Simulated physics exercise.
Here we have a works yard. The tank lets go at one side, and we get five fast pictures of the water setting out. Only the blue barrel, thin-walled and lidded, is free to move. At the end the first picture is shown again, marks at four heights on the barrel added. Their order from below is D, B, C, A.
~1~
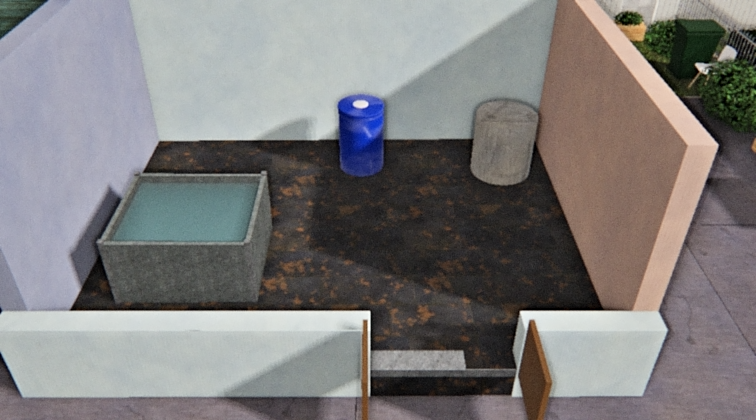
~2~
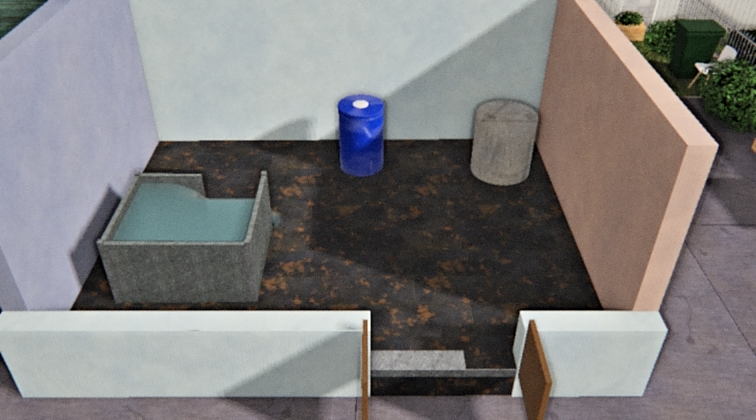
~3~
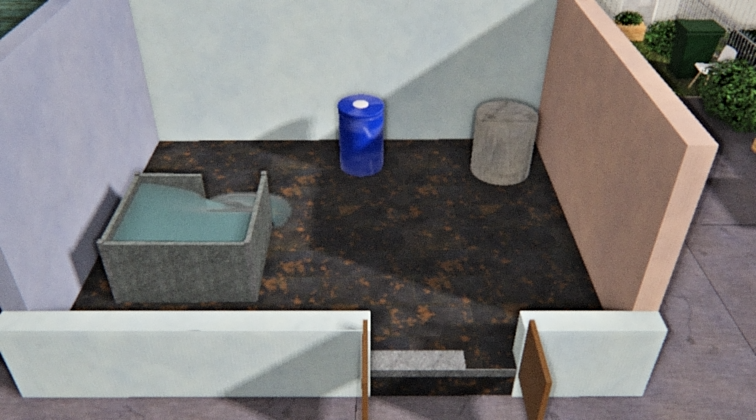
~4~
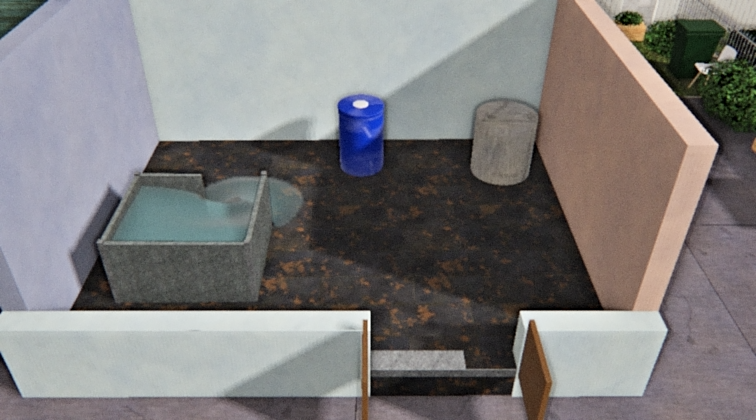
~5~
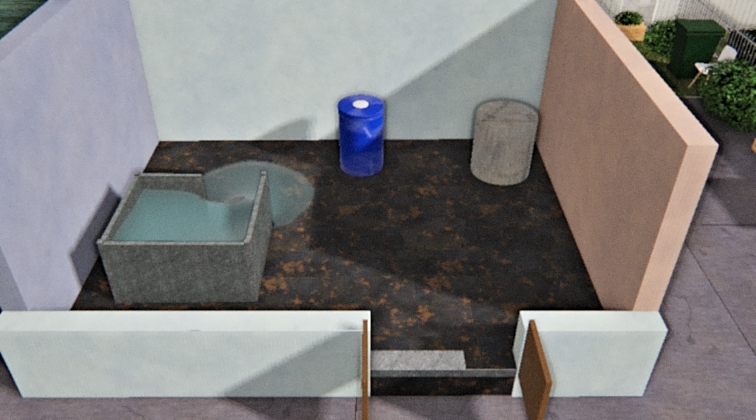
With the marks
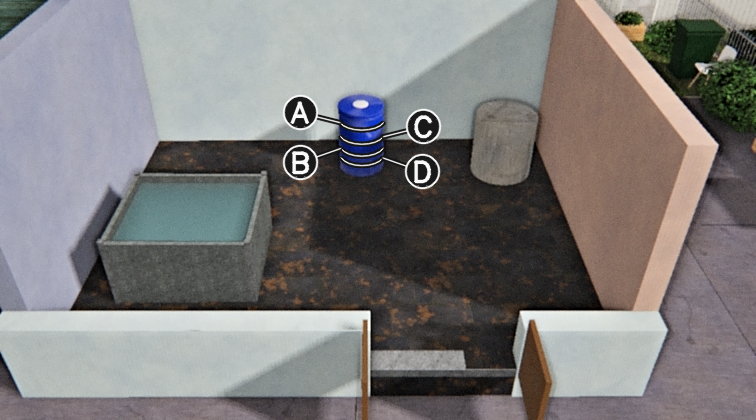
Stone tank in a walled yard losing water through its broken back corner, a shallow pool spreading toward a still blue barrel.
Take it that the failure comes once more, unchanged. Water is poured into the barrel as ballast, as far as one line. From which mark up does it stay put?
D.
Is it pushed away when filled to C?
No, not at all.
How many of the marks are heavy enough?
All of the four.
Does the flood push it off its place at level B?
No, that is safe.
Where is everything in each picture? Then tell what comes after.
Lid of the blue barrel at (361, 105); tank full, its middle at (190, 213); open gate at (445, 315).
Water covers 1 % of the ground, mostly out of sight from here.
Water covers 3 % of the ground and is seen nearest the barrel at (284, 214).
Water covers 6 % of the ground and is seen nearest the barrel at (297, 196).
Lid of the blue barrel at (361, 105); water covers 9 % of the ground and is seen nearest the barrel at (308, 188).
On the marked copy, A at (361, 130); B at (361, 156); C at (361, 144); D at (361, 165); from the bottom up D, B, C, A.
For level A, it does not move.
For level B, it does not move.
For level C, it does not move.
For level D, it does not move.
